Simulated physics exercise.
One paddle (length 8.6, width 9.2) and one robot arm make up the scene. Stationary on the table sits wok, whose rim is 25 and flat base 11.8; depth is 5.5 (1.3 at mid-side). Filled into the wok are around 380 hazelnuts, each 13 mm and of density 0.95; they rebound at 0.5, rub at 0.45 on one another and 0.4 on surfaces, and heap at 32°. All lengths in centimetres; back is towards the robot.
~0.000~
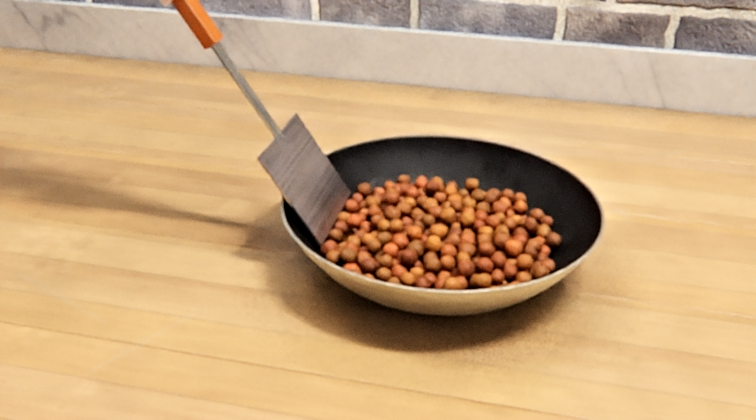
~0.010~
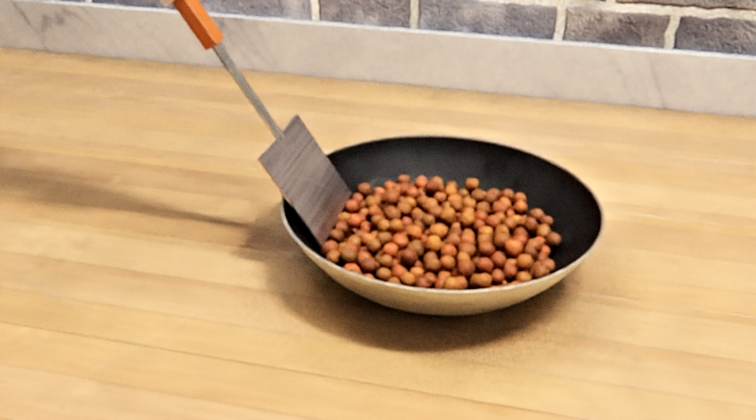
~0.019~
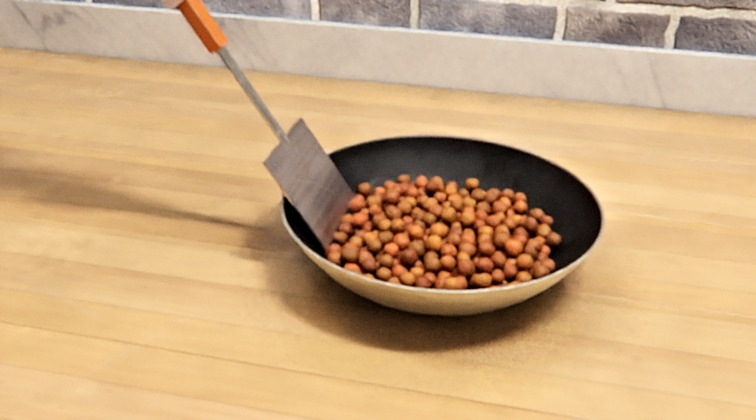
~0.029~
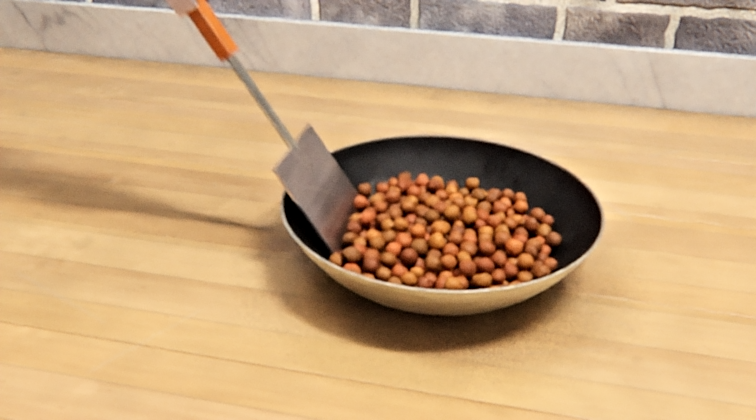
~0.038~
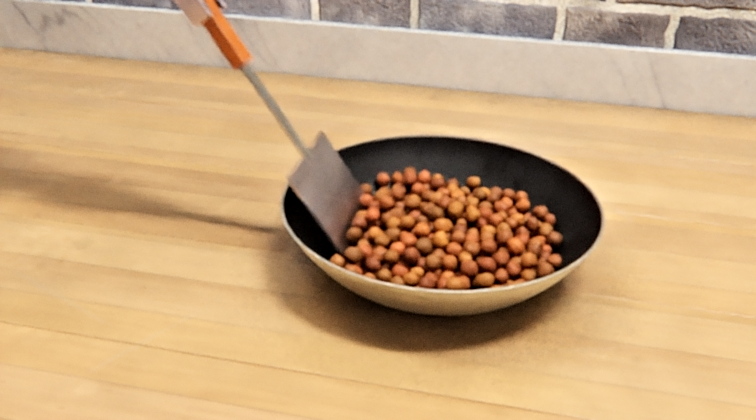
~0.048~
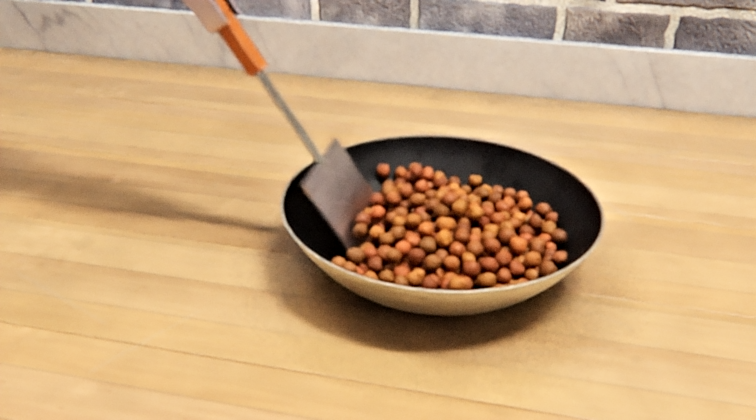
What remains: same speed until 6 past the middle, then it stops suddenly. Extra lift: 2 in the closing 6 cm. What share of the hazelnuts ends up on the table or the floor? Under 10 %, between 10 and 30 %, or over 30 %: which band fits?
The band that fits is over 30 %.
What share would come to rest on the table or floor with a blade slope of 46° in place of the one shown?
Result, estimated: 35 %.
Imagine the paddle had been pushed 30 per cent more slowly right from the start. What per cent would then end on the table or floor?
It would be roughly 30 percent.
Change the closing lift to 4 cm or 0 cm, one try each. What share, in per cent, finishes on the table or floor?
I'd put it near 40 in a hundred, then near 30 in a hundred.
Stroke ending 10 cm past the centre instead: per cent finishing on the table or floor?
With that change, I'd expect about 60 per cent.
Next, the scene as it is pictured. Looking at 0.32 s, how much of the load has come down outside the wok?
15 %.
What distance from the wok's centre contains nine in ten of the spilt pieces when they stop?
Distance: Approx. 50 cm.
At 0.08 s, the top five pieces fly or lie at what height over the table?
I'd put it close to 6 cm.
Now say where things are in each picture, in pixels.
In the first frame, paddle top edge at (278, 134), sloping 56°; upper third of the load around (437, 228), from x 330 to 555, top at y 180; 375 in the wok.
In the second frame, paddle top edge at (278, 135), sloping 56°; upper third of the load around (437, 228), from x 330 to 555, top at y 180.
In the third frame, paddle top edge at (283, 138), sloping 56°; upper third of the load around (438, 227), from x 335 to 555, top at y 180.
In the fourth frame, paddle top edge at (292, 145), sloping 56°; upper third of the load around (437, 226), from x 335 to 555, top at y 180.
In the fifth frame, paddle top edge at (305, 153), sloping 56°; upper third of the load around (439, 223), from x 340 to 555, top at y 175.
In the sixth frame, paddle top edge at (320, 160), sloping 56°; upper third of the load around (442, 223), from x 340 to 560, top at y 170; 375 in the wok.
By 0.08 s, sloping 56°, highest piece 6 above the table; 375 in the wok.
By 0.10 s, sloping 56°, highest piece 8 above the table; 374 in the wok, 1 on the blade or in flight.
By 0.32 s, sloping 56°, highest piece 14 above the table; 222 in the wok, 63 on the table or floor, 90 on the blade or in flight.
By 1.37 s, sloping 56°, highest piece 5 above the table; 222 in the wok, 153 on the table or floor.
Final count, 222 in the wok, 153 on the table or floor. That is 41 % on the table or floor.
